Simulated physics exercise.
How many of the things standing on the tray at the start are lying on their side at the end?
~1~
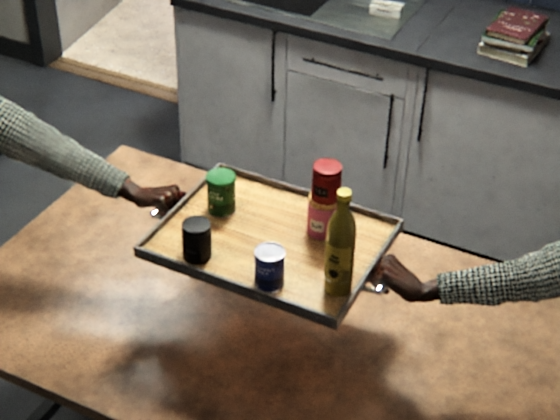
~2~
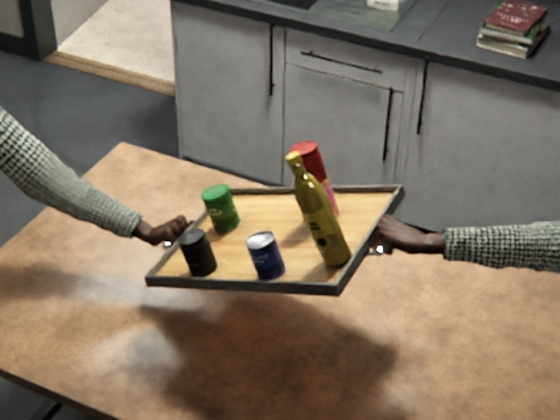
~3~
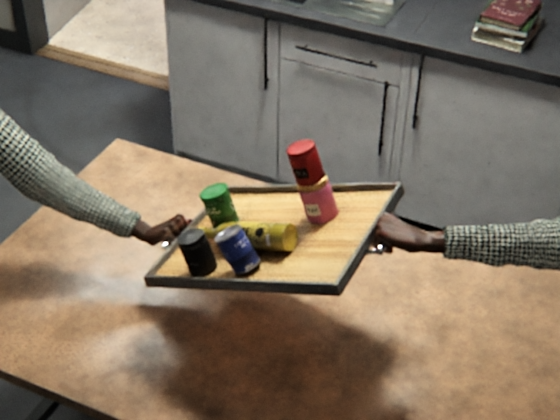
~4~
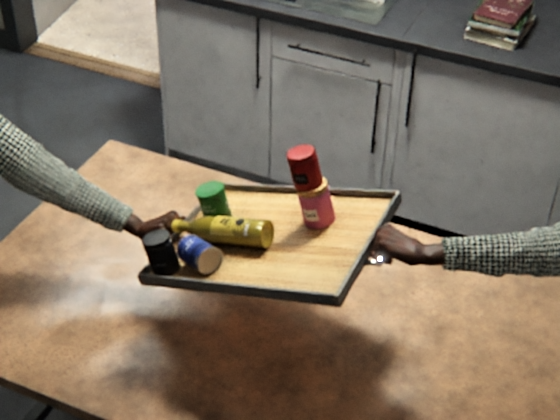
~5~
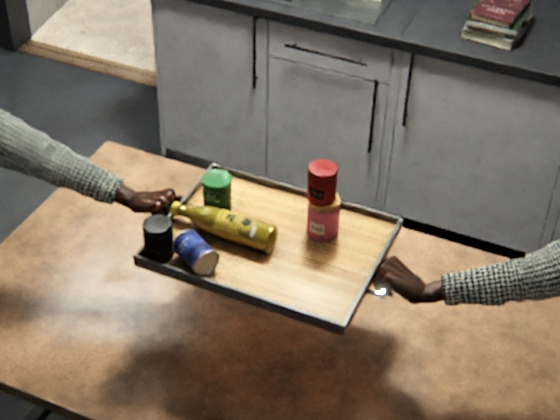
Two of them are lying on their side, the yellow bottle and the blue tin.
A rimmed wooden tray, held by two hands above a brown table in a kitchen, carries a green tin, a black jar, a blue tin, a yellow bottle and a red jar stacked on a pink one. The hands tilt it so the left edge dips, and the yellow bottle leans left, then falls onto its side. The blue tin tips after it and topples too, while the black jar slides toward the left rim. The hands level the tray again. The bottle and blue tin stay lying down, while the black jar, the green tin and the stacked jars stand upright.
